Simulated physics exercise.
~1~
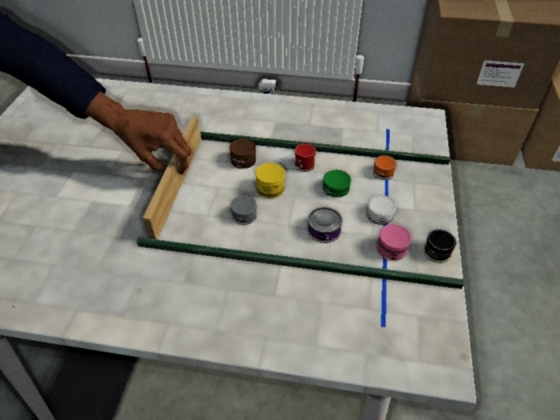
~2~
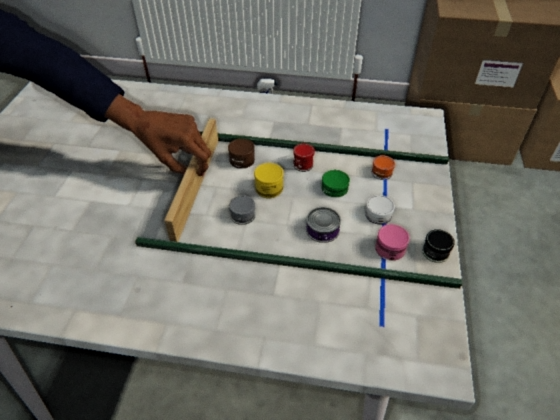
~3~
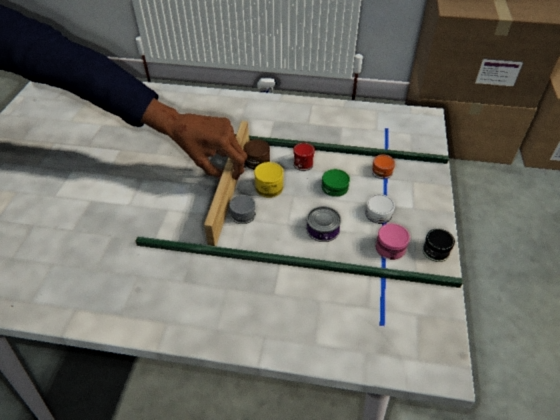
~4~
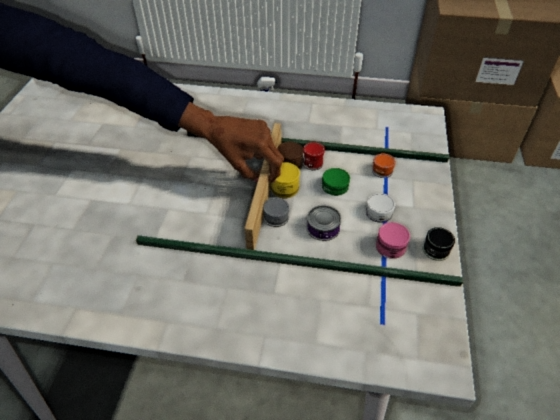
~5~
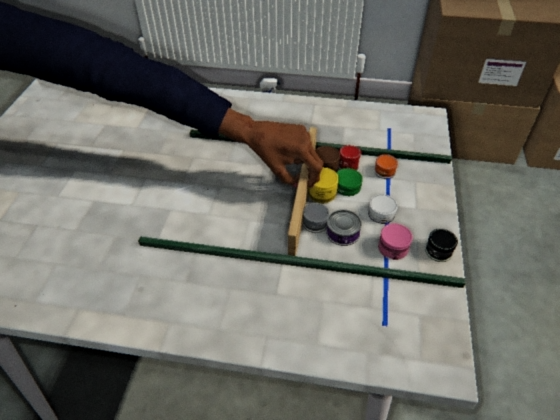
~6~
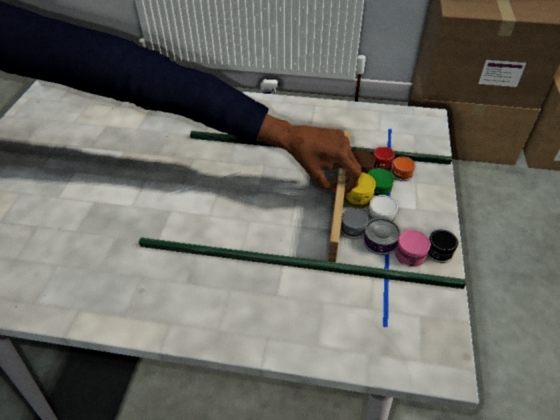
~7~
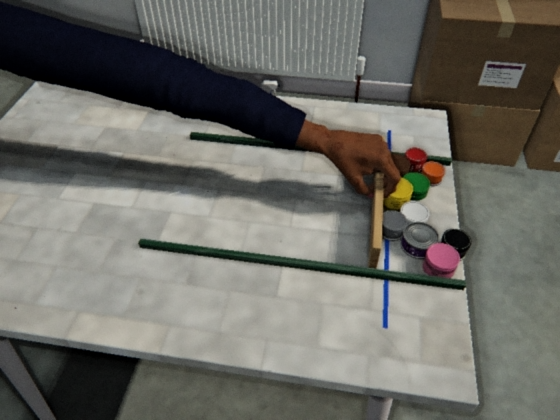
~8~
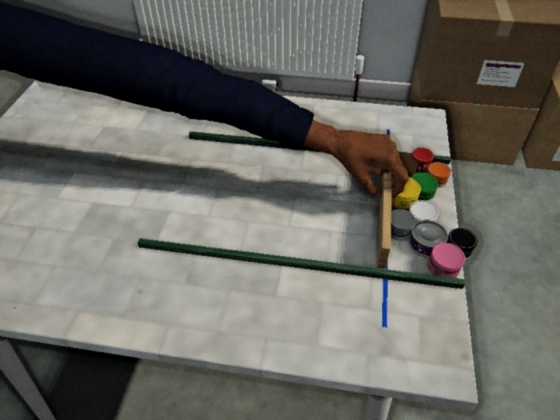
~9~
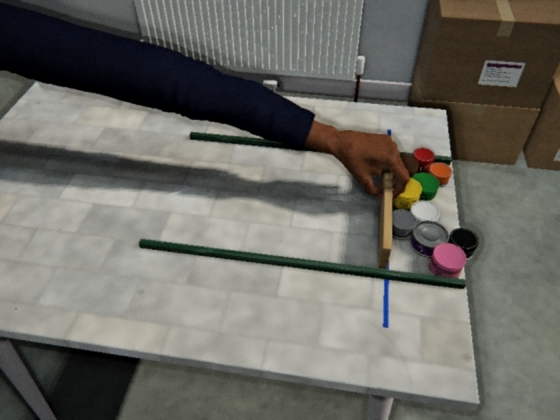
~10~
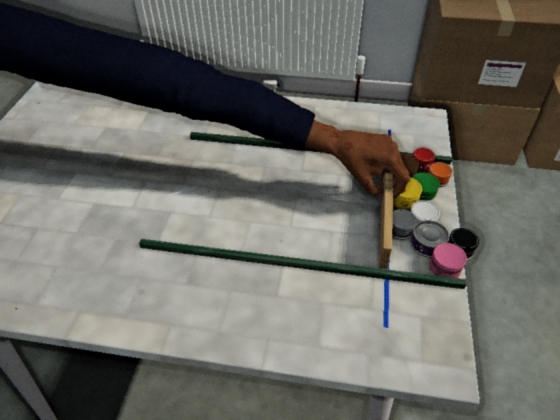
A hand pushed an upright wooden board to the right between two green rails, gathering a scattering of small colourful pots and tins into a cluster, then stopped at the blue tape line with all of them still on the table.
